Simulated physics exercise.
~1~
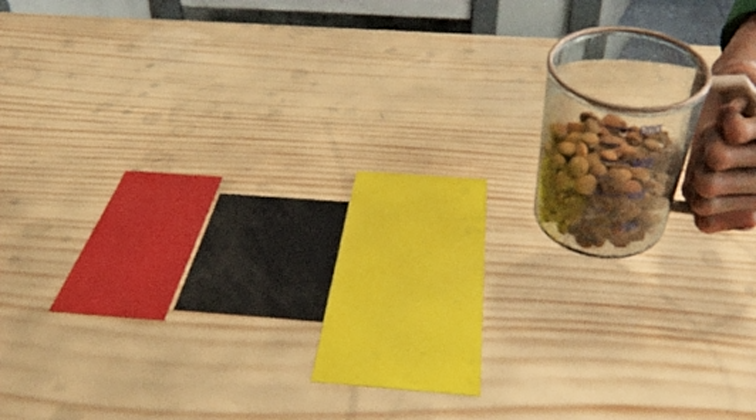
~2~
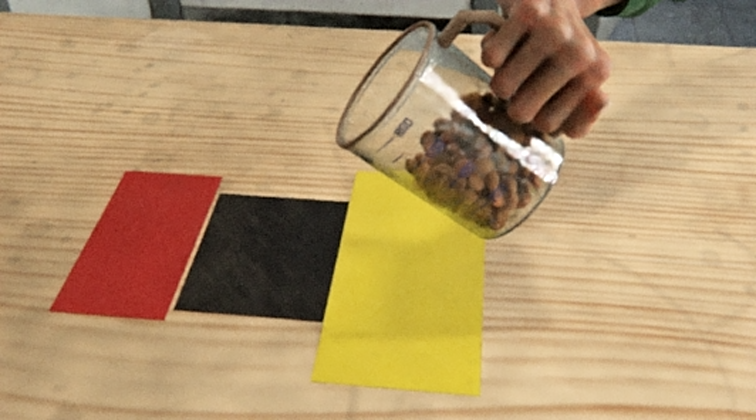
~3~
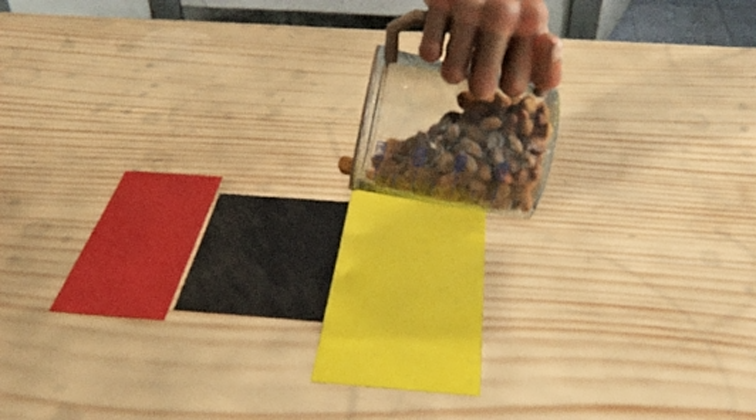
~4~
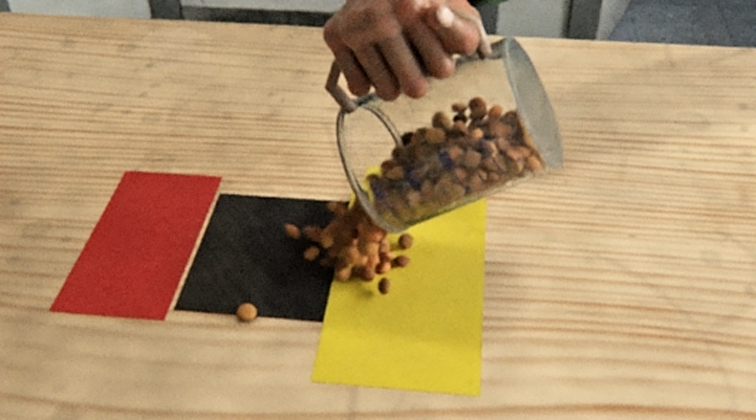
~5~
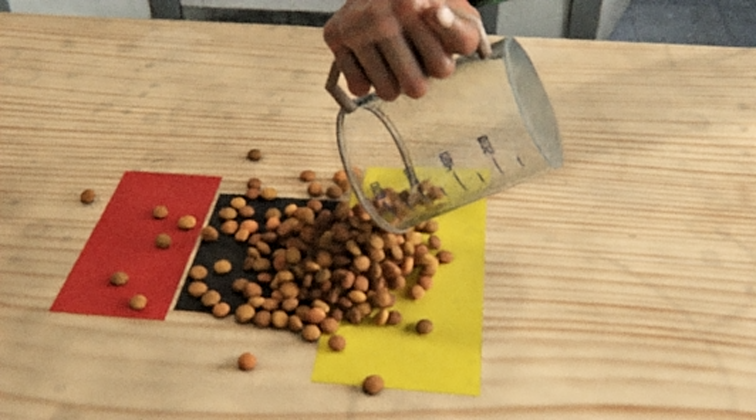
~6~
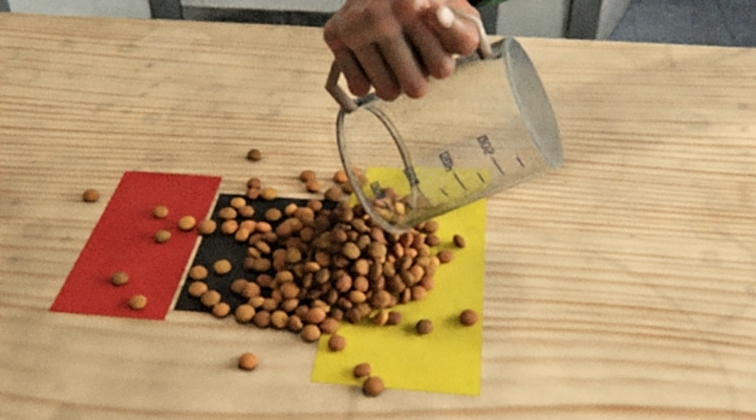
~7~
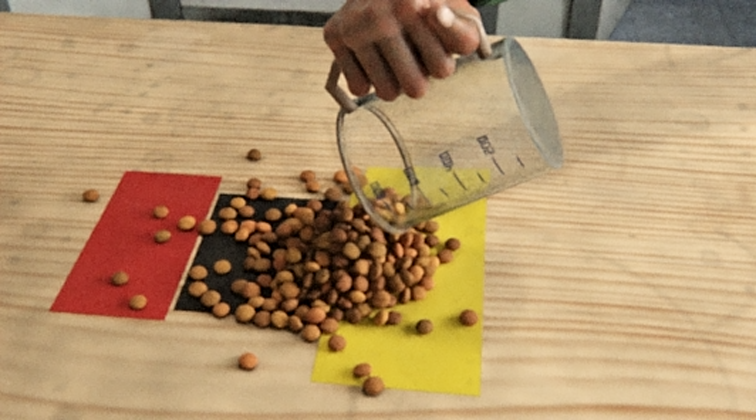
A hand tips a clear jug, pouring brown pieces mostly onto the yellow and black mats.
